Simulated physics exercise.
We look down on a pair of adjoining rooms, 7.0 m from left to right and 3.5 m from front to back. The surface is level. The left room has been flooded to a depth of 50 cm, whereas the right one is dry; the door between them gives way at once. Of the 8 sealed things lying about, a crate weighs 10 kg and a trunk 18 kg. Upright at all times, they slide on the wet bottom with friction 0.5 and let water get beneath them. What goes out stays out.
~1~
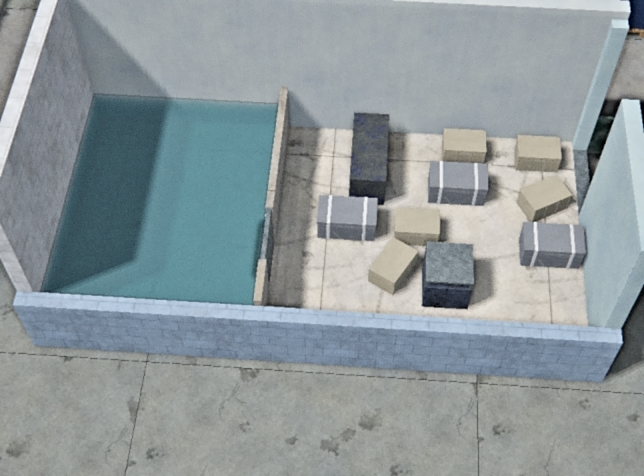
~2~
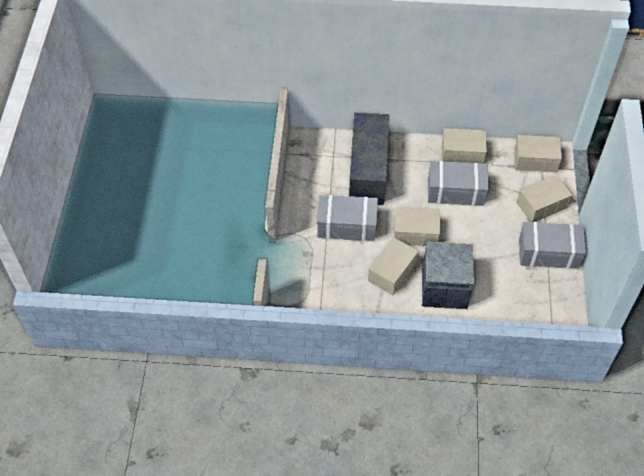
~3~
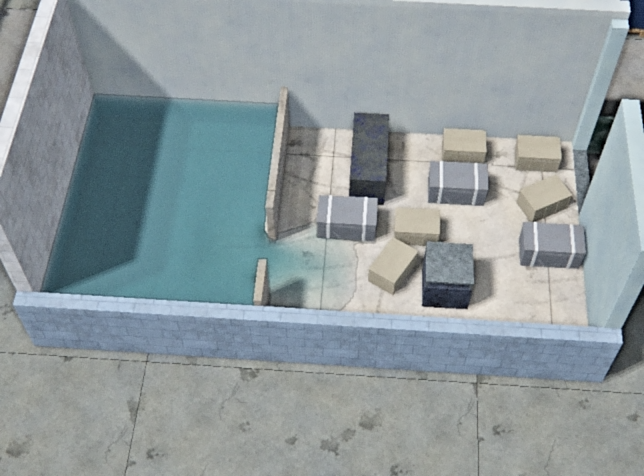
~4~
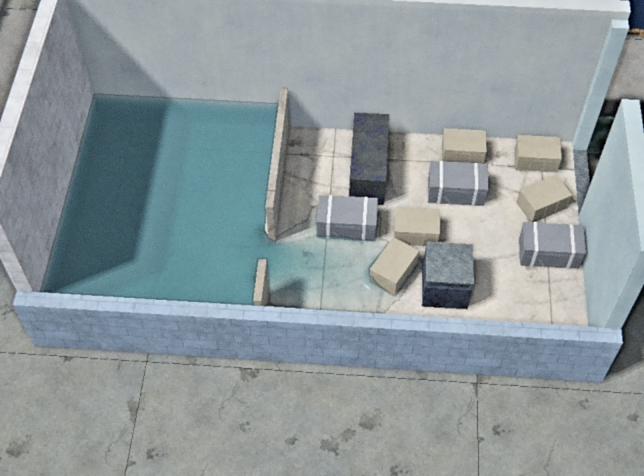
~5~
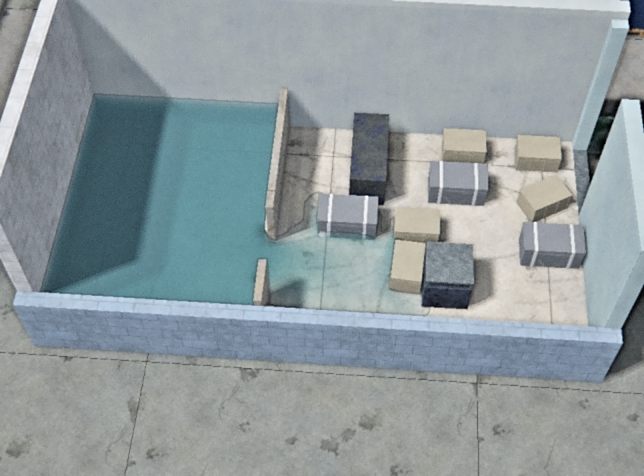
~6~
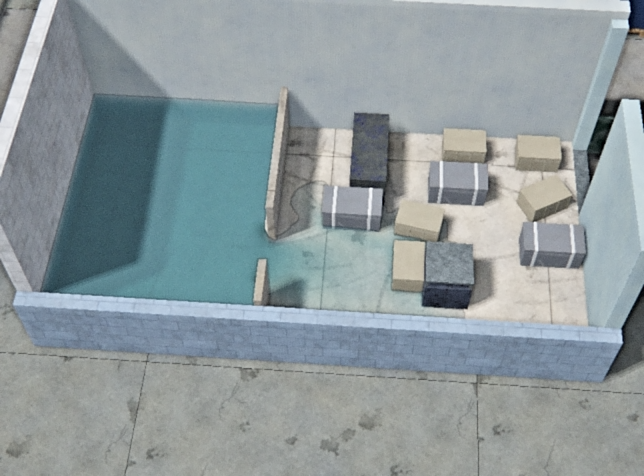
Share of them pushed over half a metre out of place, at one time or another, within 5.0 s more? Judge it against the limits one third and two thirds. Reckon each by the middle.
My call is one third to two thirds.
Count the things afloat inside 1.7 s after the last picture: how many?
Count: 2.
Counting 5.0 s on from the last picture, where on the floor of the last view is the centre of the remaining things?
Near (450, 175).
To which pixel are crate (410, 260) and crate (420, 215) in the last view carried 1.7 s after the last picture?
They should sit about (424, 236) and (446, 181) in the last view.
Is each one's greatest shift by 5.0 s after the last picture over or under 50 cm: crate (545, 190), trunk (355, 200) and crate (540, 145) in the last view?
Listed order: Beyond the mark, within the mark and within the mark.
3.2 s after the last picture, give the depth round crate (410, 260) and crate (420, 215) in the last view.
I'd estimate 14 cm for the first and 7 cm for the second.
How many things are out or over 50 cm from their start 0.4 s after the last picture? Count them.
My count gives 0.
Then, 0.4 s after the last picture 0 of 8 are over 50 cm from their spots; 1 afloat.
Then, 1.7 s after the last picture 3 of 8 are over 50 cm from their spots; 2 afloat.
Then, 3.2 s after the last picture 3 of 8 are over 50 cm from their spots; 3 afloat.
Then, 5.0 s after the last picture 4 of 8 are over 50 cm from their spots, and 4 have been at some point; 5 afloat.
